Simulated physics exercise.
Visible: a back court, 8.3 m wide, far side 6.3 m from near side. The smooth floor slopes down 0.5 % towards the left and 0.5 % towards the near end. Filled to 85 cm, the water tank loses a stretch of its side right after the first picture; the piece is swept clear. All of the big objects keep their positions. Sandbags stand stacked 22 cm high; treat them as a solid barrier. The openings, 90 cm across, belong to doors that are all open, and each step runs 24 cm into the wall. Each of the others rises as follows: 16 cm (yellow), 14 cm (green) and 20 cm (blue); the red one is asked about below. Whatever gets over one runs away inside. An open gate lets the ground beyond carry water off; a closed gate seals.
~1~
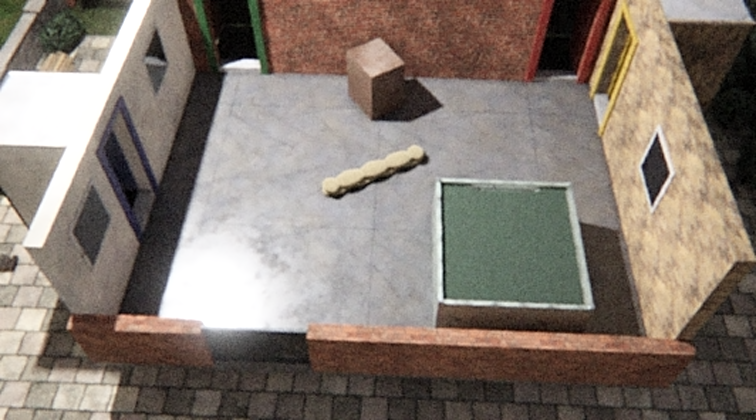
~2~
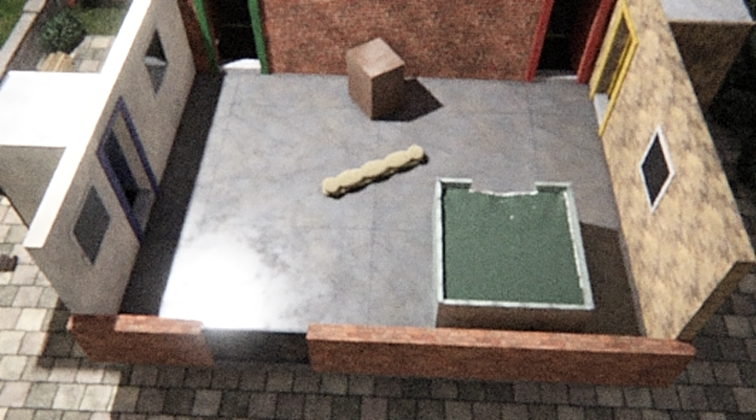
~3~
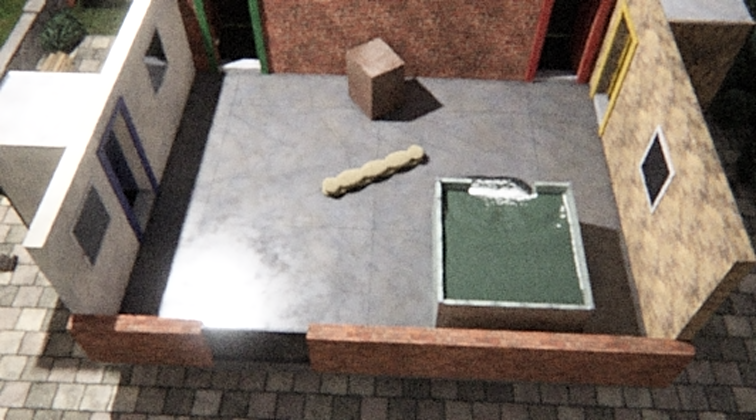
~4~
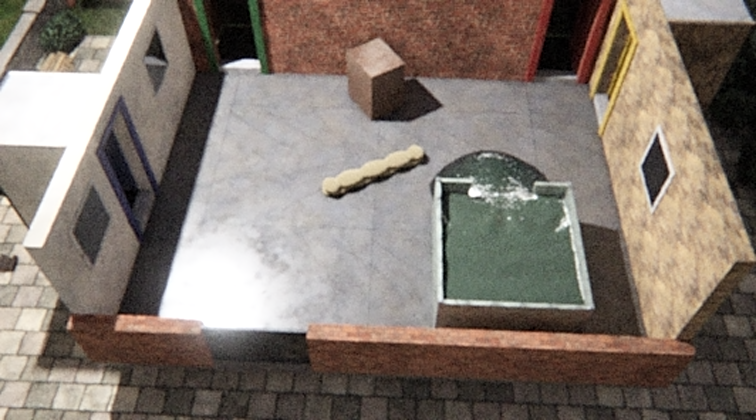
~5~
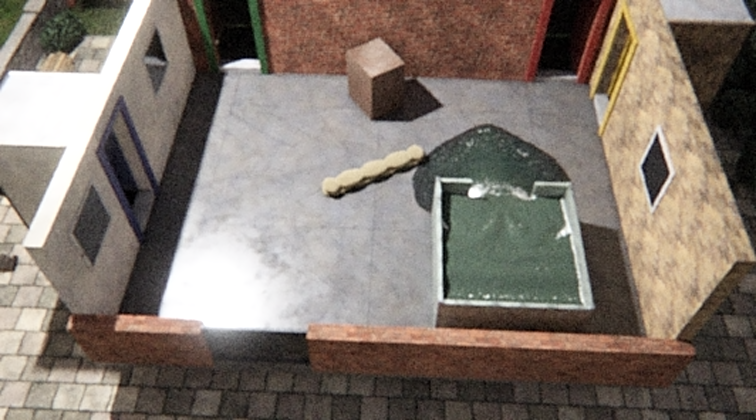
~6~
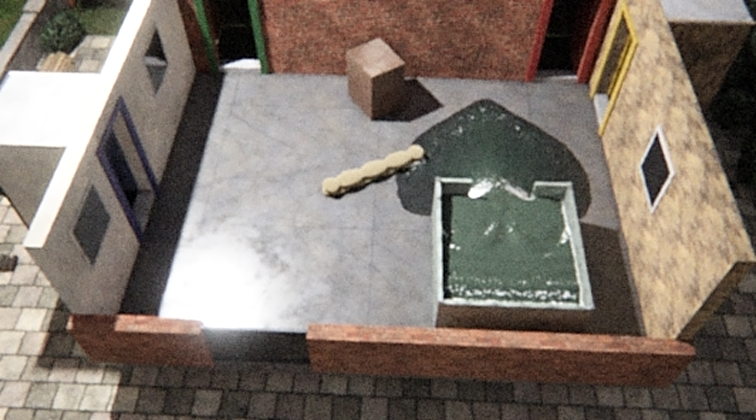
In this clip, a walled courtyard holds a brown box, a row of sandbags and a tank of dark green water; a gap opens in the tank's far side, and water pours out, spreading across the grey floor around the opening.
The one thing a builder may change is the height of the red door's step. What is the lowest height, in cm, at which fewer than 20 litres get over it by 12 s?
28 cm.
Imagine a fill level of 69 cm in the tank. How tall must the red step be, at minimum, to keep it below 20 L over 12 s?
The step would need to be some 22 cm high.
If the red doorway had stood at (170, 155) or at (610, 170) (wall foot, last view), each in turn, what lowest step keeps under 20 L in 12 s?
Roughly 9.0 cm for the first and 11.5 cm for the second.
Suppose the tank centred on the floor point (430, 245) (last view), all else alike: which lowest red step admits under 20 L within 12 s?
25 cm, give or take.
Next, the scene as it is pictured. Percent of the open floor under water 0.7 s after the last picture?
About 30 per cent.
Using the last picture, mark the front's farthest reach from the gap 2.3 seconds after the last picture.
The farthest wet point sits near (203, 77) in the last view.
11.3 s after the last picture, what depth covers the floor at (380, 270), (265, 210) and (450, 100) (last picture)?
Respectively 4 cm, 4 cm and 10 cm.
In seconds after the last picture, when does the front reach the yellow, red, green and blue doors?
Times: Yellow 0.5 s, red 0.5 s, green 1.8 s, blue 4.5 s.
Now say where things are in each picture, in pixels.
The first frame shows still water, 85 cm deep, in the water tank at (508, 242); the red door at (566, 43) is dry.
In the second frame, the gap is on the far side, the front 0.4 m out at a hidden place; the back of the water tank holds 85 cm.
In the third frame, the gap is on the far side, the front 0.9 m out at (478, 179); the back of the water tank holds 85 cm.
In the fourth frame, water pours out on the far side and has run 1.5 m, to (476, 155); about 10 cm deep outside, 85 cm at the back.
In the fifth frame, water pours out on the far side and has run 2.2 m, to (481, 128); about 6 cm deep outside, 81 cm at the back.
In the sixth frame, the gap is on the far side, the front 2.9 m out at (482, 103); the back of the water tank holds 73 cm; the red door at (566, 43), 3.9 m from the gap, is still 1.4 m from the nearest water.
Then, 0.7 s after the last picture water covers 30 % of the floor, deepest (46 cm) near (497, 208); 20 cm at the red door, 2 litres in over its 11 cm step.
Then, 2.3 s after the last picture water covers 45 % of the floor, deepest (38 cm) near (391, 88); 28 cm at the red door, 150 litres in over its 11 cm step.
Then, 11.3 s after the last picture water covers 95 % of the floor, deepest (15 cm) near (594, 361); 9 cm at the red door, 290 litres in over its 11 cm step.
At the red door as built, the water peaked near 32 cm, 1.7 s after the last picture.
Run again over the same 12 s with other heights there, 32 litres in over 25.5 cm, 7 litres over 34 cm. The limit of 20 litres is kept from about 28 cm up.
